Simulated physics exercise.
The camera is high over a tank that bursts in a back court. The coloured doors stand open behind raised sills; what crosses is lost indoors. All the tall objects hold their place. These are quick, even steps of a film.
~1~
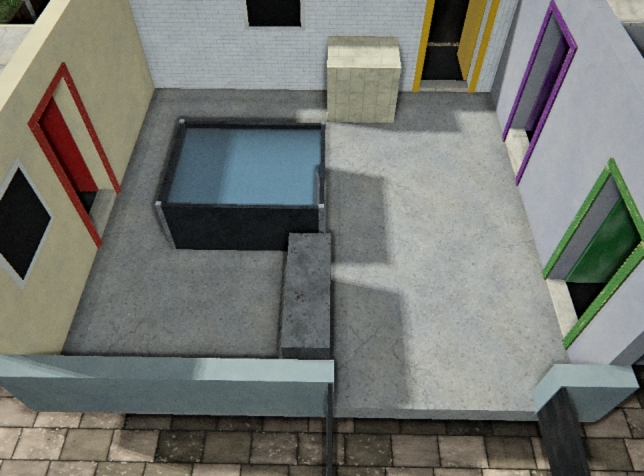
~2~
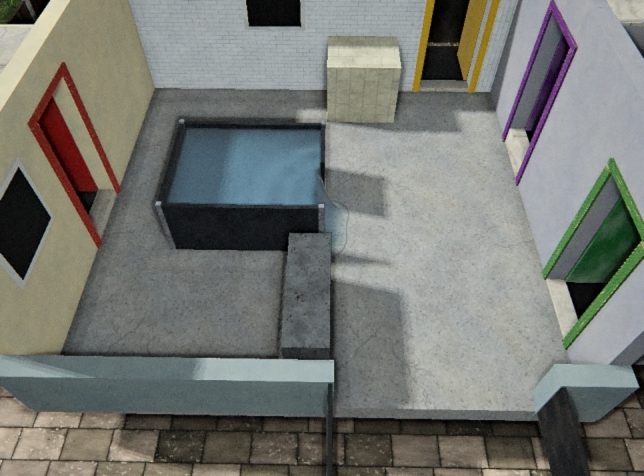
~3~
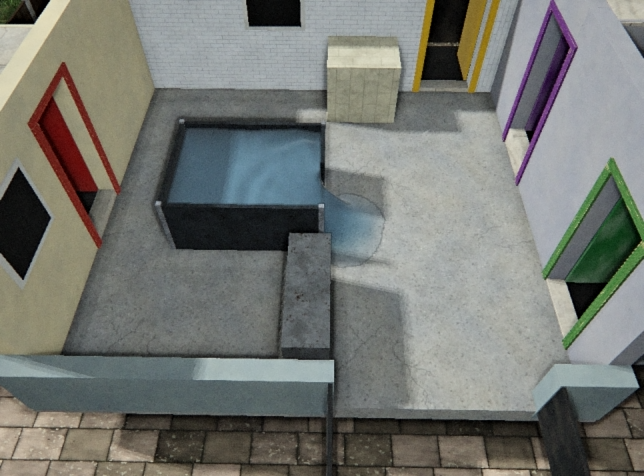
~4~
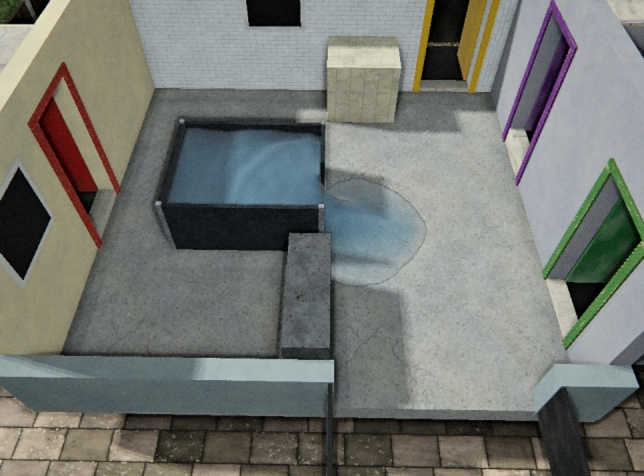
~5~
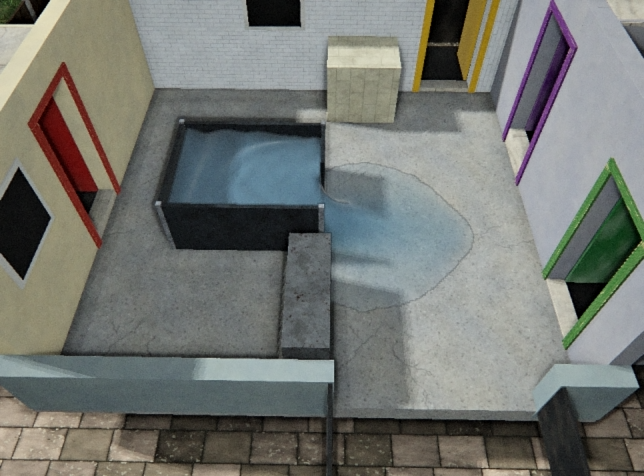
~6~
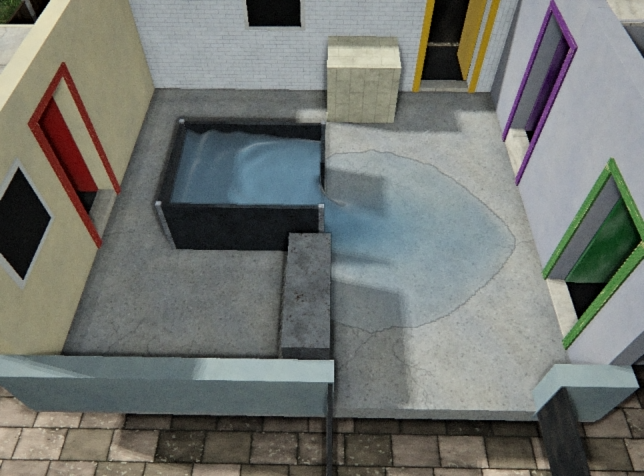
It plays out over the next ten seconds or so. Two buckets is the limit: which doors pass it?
In the end: The red door admits no more than that; the purple door admits no more than that; the yellow door lets in a lot; the green door lets in a lot.
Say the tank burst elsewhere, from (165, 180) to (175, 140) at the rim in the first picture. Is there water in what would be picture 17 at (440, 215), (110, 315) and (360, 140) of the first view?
One after the other: Free of water, flooded, free of water.
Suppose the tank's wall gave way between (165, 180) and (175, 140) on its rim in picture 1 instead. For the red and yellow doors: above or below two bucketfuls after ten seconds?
One by one: Red door passes that mark, yellow door takes less.
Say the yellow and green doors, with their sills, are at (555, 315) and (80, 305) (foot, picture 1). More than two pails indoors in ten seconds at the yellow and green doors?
Then: Yellow passes that mark, green lets less in.
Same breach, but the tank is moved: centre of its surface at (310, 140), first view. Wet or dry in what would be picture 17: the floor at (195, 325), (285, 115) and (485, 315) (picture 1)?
In turn: Dry, no water, covered.
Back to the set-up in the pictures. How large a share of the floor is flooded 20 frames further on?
I make it 45 per cent.
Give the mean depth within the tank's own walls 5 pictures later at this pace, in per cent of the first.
Near 66 in a hundred.
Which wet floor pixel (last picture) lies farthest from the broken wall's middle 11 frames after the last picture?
Near (490, 94).
A moment on, water covers 40 % of the floor; the red door not reached, the purple door wet at the sill, nothing in, the yellow door not reached, the green door under two buckets in.
Next, water covers 40 % of the floor; the red door not reached, the purple door wet at the sill, nothing in, the yellow door not reached, the green door far over two buckets in.
Then, water covers 45 % of the floor; the red door not reached, the purple door wet at the sill, nothing in, the yellow door over two buckets in, the green door far over two buckets in.
Later, water covers 50 % of the floor; the red door not reached, the purple door wet at the sill, nothing in, the yellow door far over two buckets in, the green door far over two buckets in.
In the end, water covers 60 % of the floor; the red door not reached, the purple door wet at the sill, nothing in, the yellow door far over two buckets in, the green door far over two buckets in.
